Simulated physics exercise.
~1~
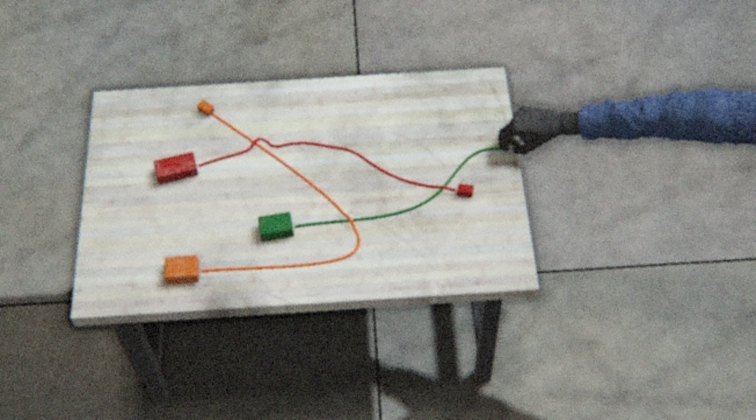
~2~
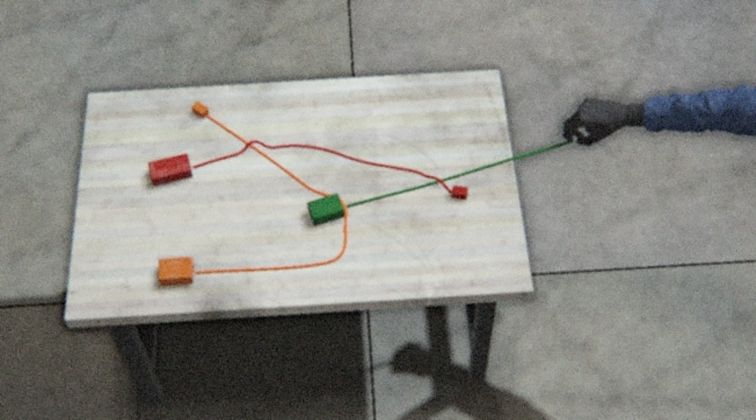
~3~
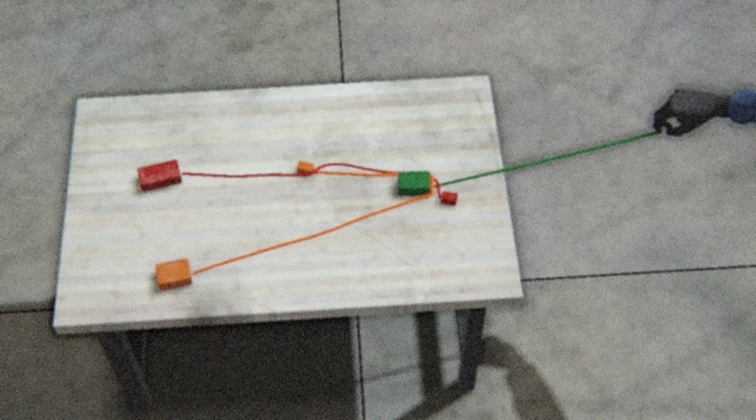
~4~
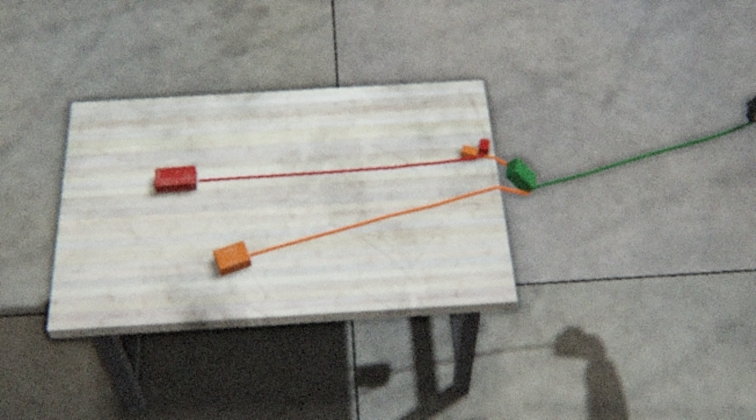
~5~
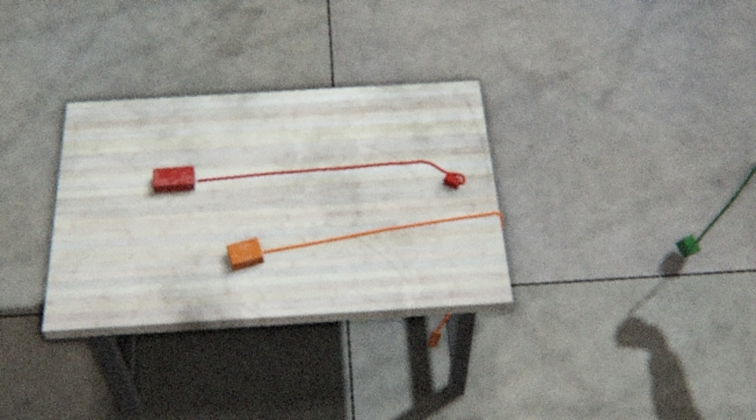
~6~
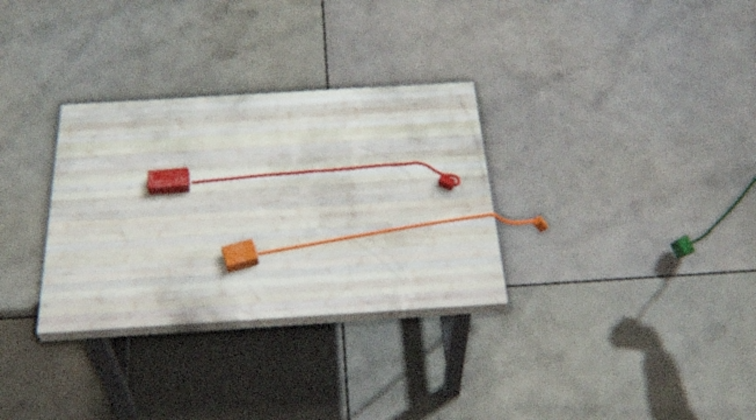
A green cable is pulled to the right by a gloved hand in a blue sleeve, across a pale, wood-topped workbench seen from above at an angle. Red and orange cables cross it, their larger blocks at the left and small plugs at their other ends. The green block slides right, catching the orange cable and dragging its plug along, while the red cable straightens. The green block leaves the right edge, and the orange block shifts right. The orange plug drops over the edge, then swings up. Finally the green block hangs clear, the orange plug juts past the edge, and the red plug rests on top.
